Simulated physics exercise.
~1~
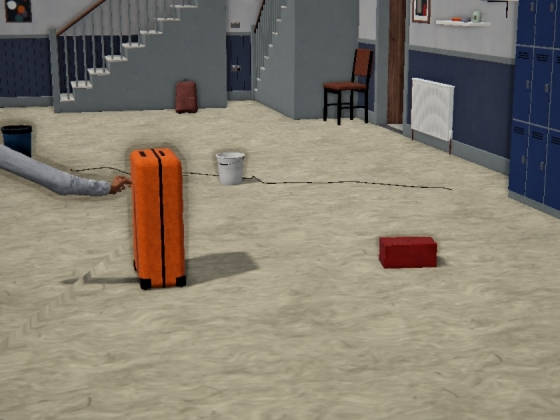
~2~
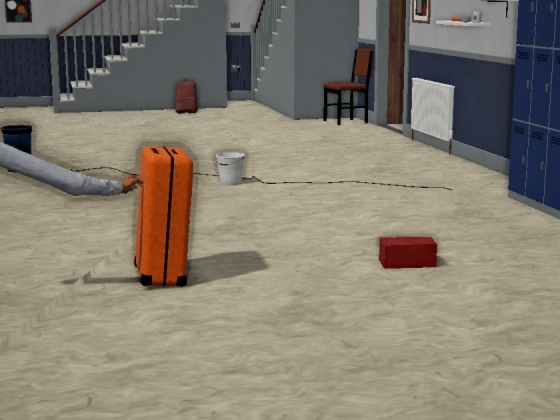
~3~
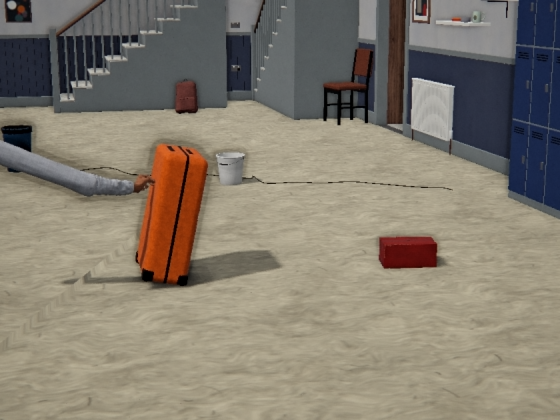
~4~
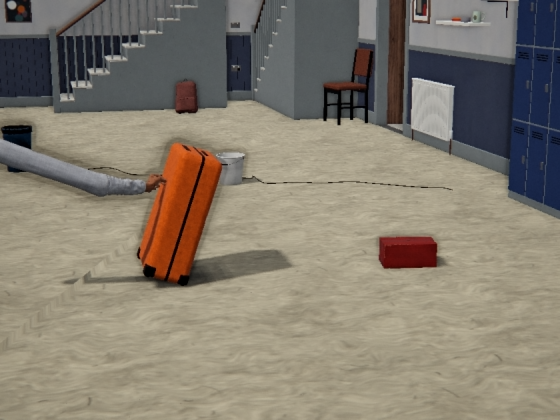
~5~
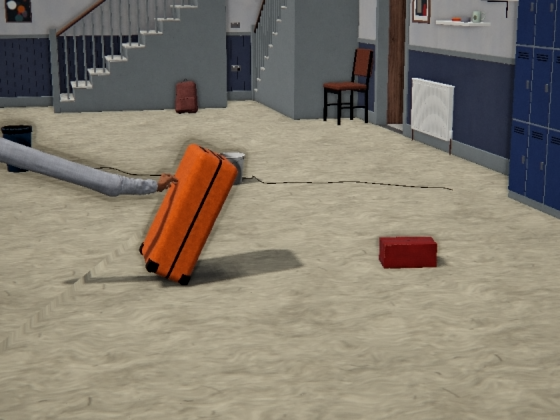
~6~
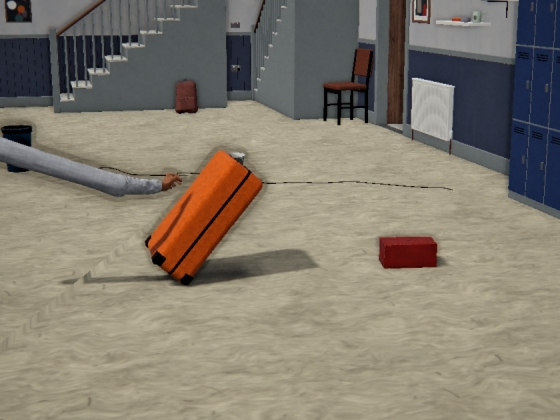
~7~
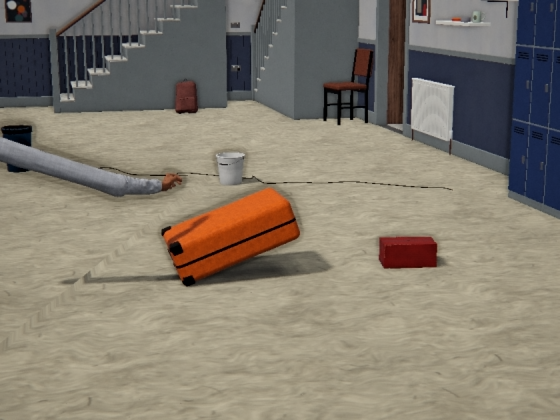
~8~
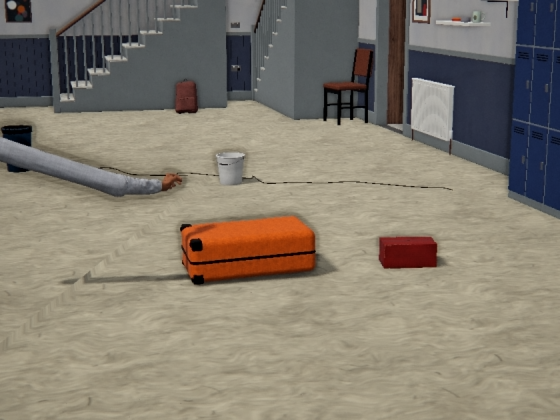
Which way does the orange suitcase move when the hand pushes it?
The orange suitcase moves to the right, away from the arm and towards the red box.
